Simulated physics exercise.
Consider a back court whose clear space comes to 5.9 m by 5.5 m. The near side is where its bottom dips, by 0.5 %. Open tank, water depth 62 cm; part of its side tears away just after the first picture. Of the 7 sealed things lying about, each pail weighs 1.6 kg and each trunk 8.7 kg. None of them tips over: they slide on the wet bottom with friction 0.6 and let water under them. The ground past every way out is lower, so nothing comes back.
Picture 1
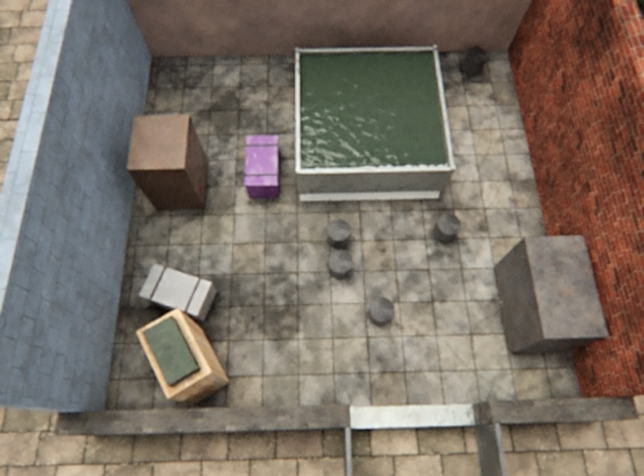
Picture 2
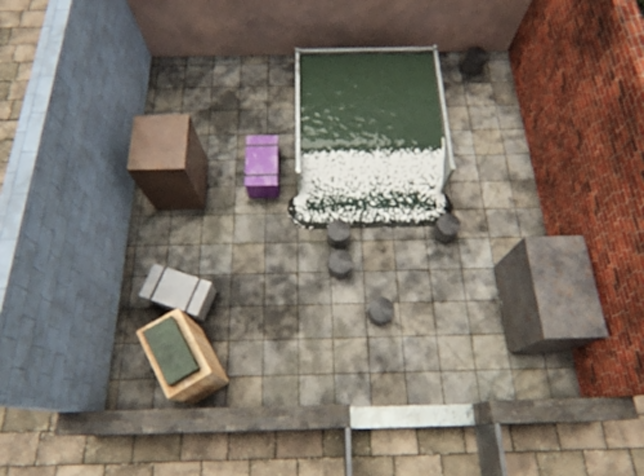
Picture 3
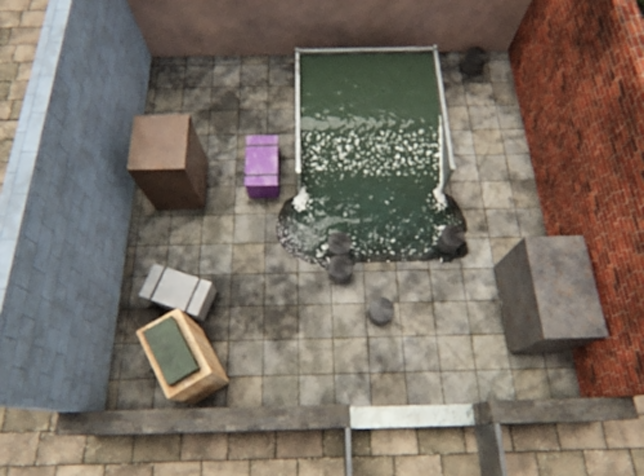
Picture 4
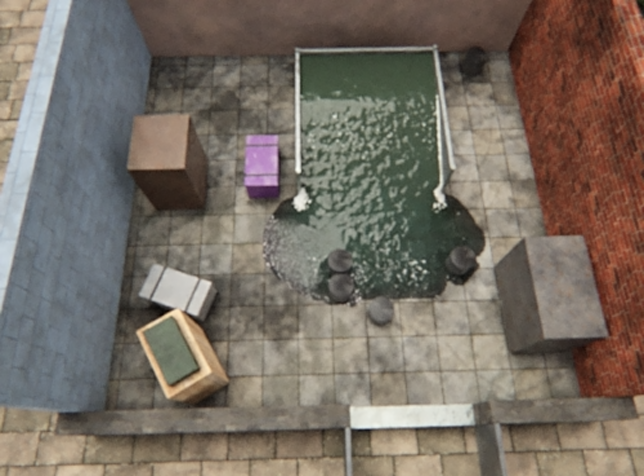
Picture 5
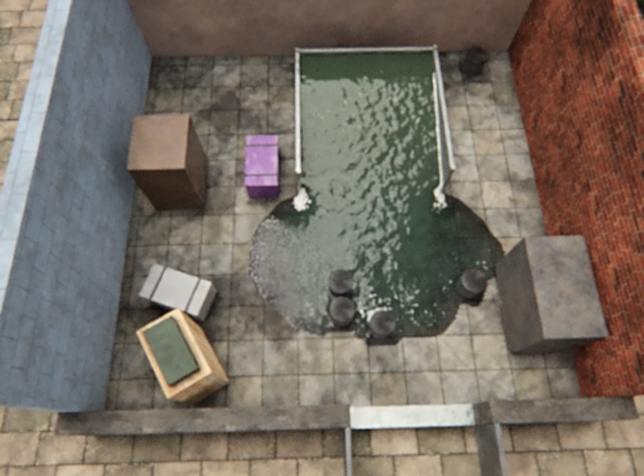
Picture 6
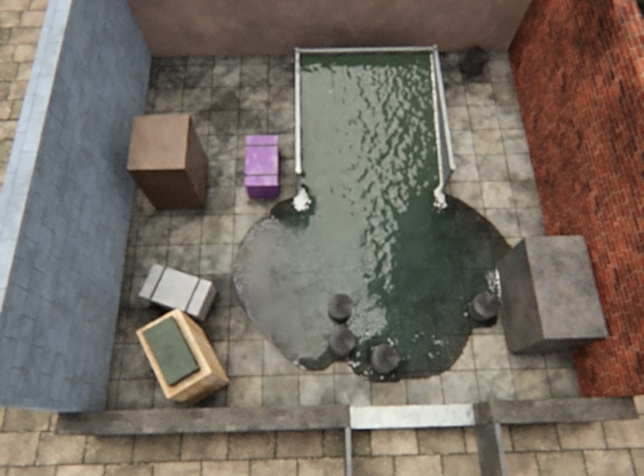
Walled paved courtyard, with green water bursting from the near side of an open tank, spreading and pushing small dark stools nearer.
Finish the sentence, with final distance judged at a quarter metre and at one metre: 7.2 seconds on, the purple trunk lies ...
Close to where it started.
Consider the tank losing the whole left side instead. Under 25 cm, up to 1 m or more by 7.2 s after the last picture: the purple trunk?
My answer is that the purple trunk is flushed far out.
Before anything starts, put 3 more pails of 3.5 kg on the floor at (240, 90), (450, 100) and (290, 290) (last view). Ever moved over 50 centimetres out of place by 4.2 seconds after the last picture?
First within, then within, then beyond.
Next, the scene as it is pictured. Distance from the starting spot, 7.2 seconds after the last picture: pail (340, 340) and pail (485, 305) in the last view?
In the order you asked, that's 200 cm and then washed out.
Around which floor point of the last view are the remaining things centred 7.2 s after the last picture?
Near (268, 196).
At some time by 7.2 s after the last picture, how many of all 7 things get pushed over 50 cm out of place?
By my tally, 5.
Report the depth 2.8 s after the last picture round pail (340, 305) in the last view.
13 cm.
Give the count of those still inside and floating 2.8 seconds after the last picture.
4 of them.
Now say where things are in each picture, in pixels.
The first picture shows the purple trunk at (262, 160) rests on the ground; water covers 4.1 m2; 0 of 7 have shifted.
The second picture shows the purple trunk at (262, 160), on the bottom; 5.2 m2 under water; 0 of 7 have shifted.
The third picture shows the purple trunk at (262, 160), on the bottom; 6.4 m2 under water; 3 of 7 have shifted.
The fourth picture shows the purple trunk at (262, 160) rests on the ground; 7.9 m2 under water; 3 of 7 have shifted.
The fifth picture shows the purple trunk at (262, 160), on the bottom; 9.7 m2 under water; 4 of 7 have shifted.
The sixth picture shows the purple trunk at (262, 160) rests on the ground; 11.6 m2 under water; 4 of 7 have shifted.
Then, 0.9 s after the last picture the purple trunk is near (262, 160), 0.0 m from its start, aground; 1 of 7 are out; 3 afloat.
Then, 2.8 s after the last picture the purple trunk is near (262, 160), 0.0 m from its start, aground; 1 of 7 are out; 4 afloat.
Then, 4.8 s after the last picture the purple trunk is near (262, 160), 0.0 m from its start, aground; 1 of 7 are out; 5 afloat.
Then, 7.2 s after the last picture the purple trunk is near (262, 159), 0.0 m from its start, aground; 2 of 7 are out; 3 afloat.
